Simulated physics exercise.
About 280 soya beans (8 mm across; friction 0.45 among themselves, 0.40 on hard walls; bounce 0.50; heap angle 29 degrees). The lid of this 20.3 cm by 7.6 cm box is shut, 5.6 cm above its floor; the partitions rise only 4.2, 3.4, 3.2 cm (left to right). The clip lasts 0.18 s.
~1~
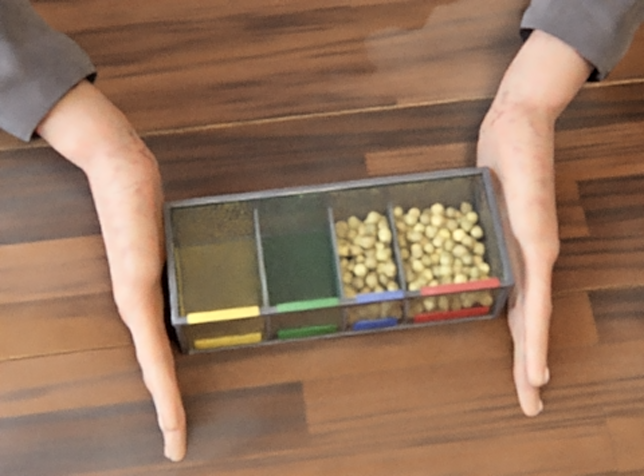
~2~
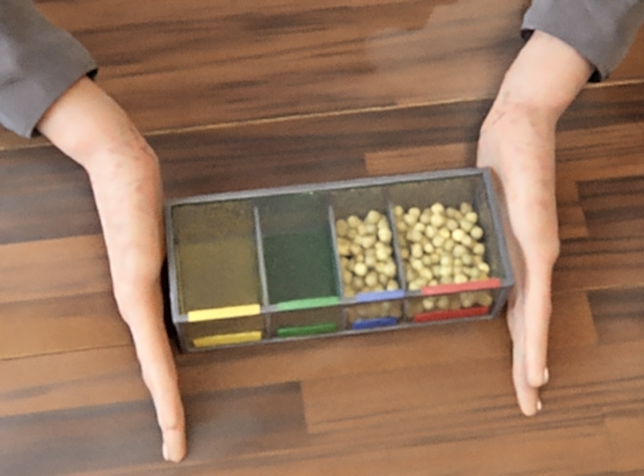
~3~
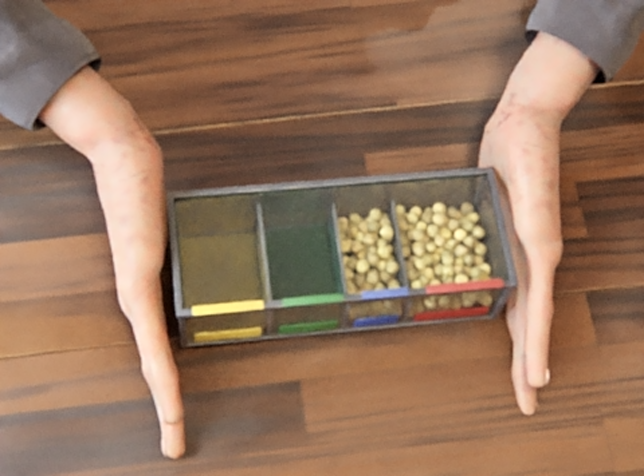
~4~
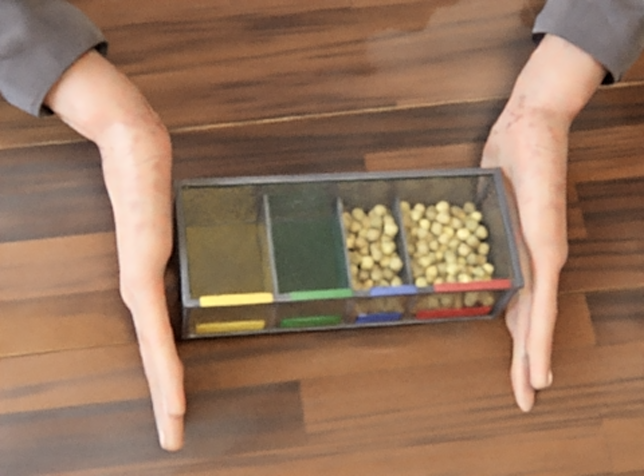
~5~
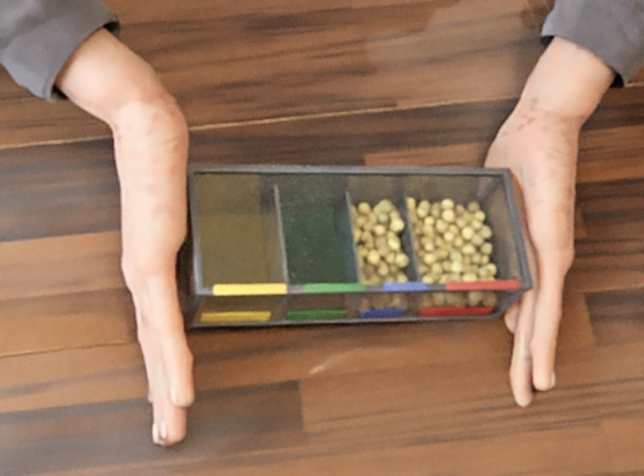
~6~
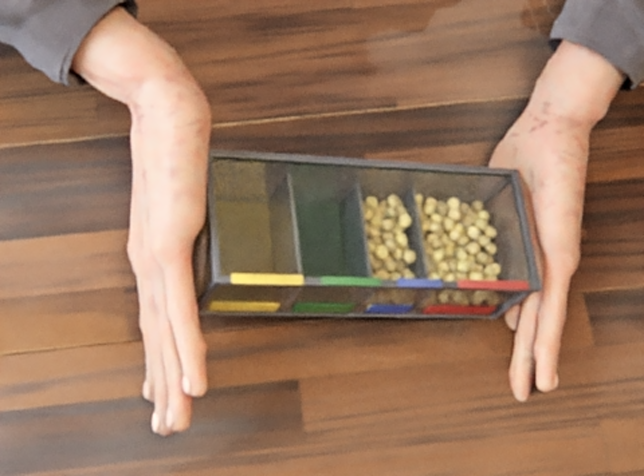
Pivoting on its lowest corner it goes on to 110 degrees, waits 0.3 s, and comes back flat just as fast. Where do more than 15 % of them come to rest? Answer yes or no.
Red: Yes, blue: No, green: No, yellow: No.
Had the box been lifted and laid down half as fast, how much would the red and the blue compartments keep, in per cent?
Red 100; blue 0.
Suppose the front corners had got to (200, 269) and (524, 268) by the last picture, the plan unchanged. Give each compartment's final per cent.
Red 90; blue 10; green 0; yellow 0.
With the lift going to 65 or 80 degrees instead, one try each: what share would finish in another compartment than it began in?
Some 0 and 10 per cent.
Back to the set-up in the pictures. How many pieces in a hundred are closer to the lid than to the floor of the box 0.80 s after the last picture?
Roughly 60 per cent.
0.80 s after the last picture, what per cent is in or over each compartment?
Red 95; blue 5; green 0; yellow 0.
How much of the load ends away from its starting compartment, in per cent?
About 30 per cent.
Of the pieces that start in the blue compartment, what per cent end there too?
Roughly 10 per cent.
Then, 0.80 s after the last picture, tilt 110 degrees; red 95 %, blue 5 %.
Then, 1.33 s after the last picture, tilt 59 degrees; red 95 %, blue 5 %.
Then, 1.92 s after the last picture, tilt 0 degrees; red 95 %, blue 5 %.
In the end, red 95 %, blue 5 %, green 0 %, yellow 0 %.
